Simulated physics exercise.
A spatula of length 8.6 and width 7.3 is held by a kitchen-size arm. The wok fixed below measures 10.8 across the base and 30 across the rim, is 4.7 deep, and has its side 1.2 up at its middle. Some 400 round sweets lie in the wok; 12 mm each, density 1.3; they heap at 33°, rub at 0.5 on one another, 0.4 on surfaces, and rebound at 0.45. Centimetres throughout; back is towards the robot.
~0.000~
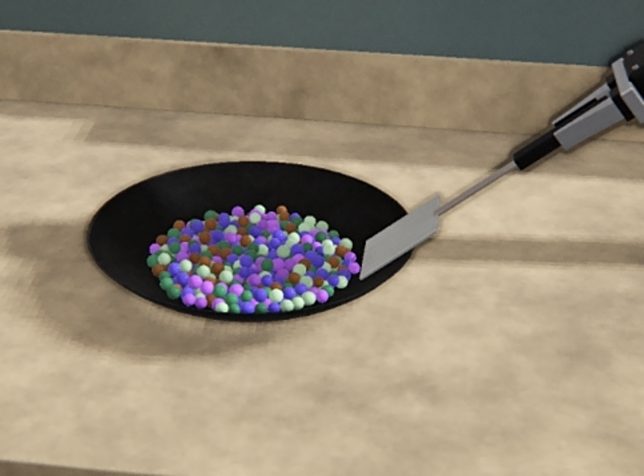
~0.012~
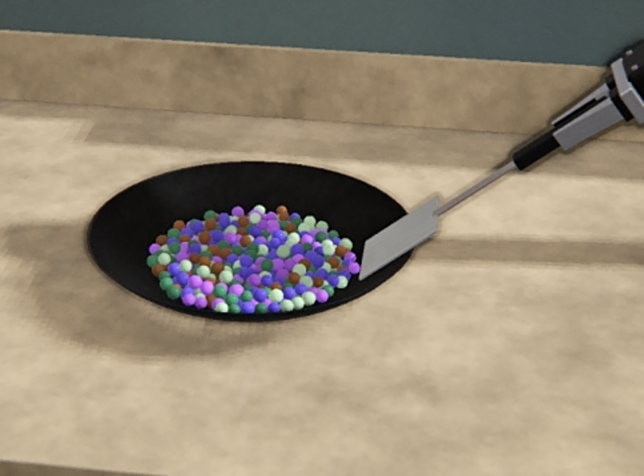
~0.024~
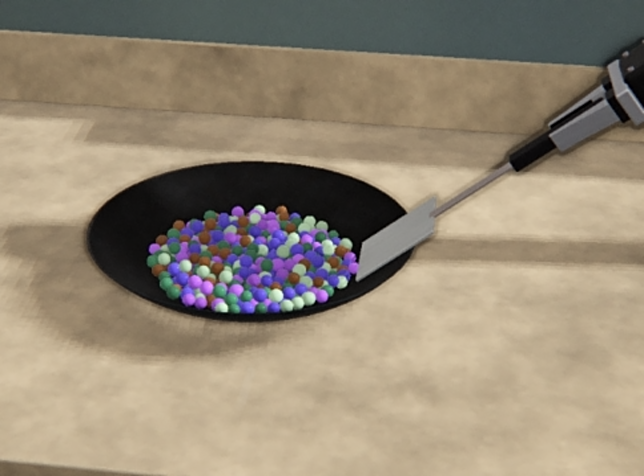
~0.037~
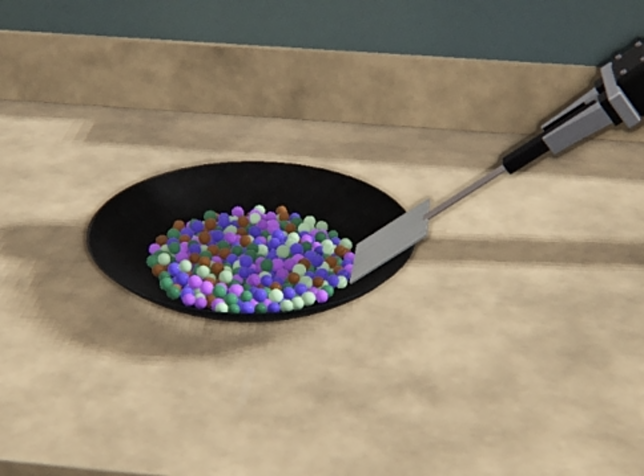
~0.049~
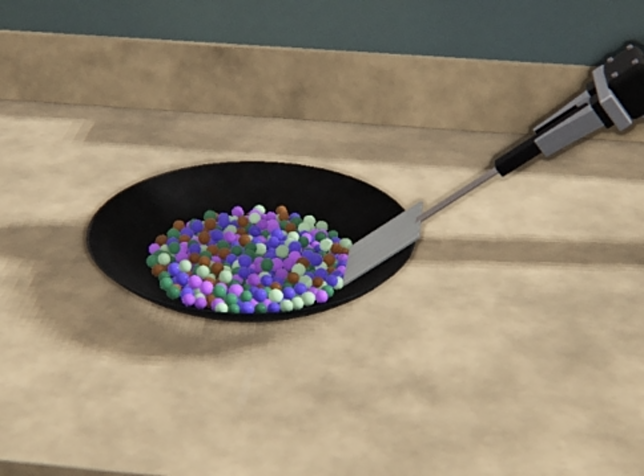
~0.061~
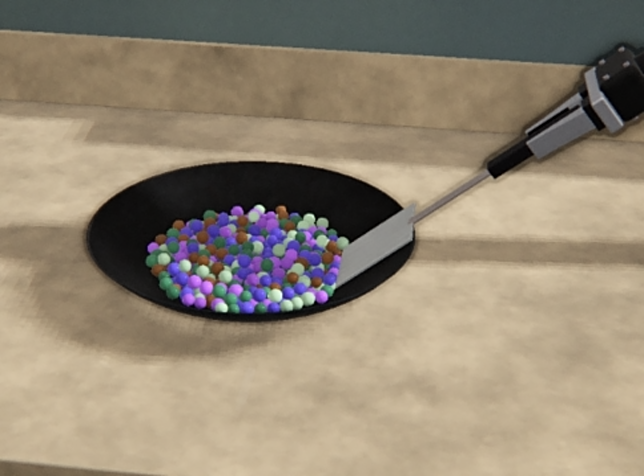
A flat metal spatula held by a robot arm slid slowly a short way left and slightly down into a black wok, nudging the right edge of a heap of colorful little balls.
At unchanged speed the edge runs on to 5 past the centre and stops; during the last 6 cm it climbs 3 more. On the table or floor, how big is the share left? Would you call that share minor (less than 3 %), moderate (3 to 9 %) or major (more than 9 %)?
I would call it minor.
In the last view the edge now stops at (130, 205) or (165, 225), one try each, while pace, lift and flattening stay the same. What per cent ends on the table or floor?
Roughly 20 and 0 per cent.
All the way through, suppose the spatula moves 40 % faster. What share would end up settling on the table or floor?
Roughly 0 per cent, I'd say.
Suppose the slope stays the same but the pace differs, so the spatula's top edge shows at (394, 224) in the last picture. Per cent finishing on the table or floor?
Some 5 percent.
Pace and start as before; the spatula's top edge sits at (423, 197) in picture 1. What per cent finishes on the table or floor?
Roughly 0%.
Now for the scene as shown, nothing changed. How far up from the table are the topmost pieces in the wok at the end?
5.0 cm.
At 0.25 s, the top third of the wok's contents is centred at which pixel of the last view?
Around (186, 237).
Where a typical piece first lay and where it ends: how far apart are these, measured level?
About 3 cm.
After 0.15 s, sloping 40°, highest piece 3 above the table; 395 in the wok.
After 0.25 s, sloping 40°, highest piece 5 above the table; 395 in the wok.
After 0.49 s, sloping 40°, highest piece 5 above the table; 395 in the wok.
After 1.54 s, sloping 40°, highest piece 5 above the table; 395 in the wok.
In the end, 395 in the wok. That is 0 % on the table or floor.
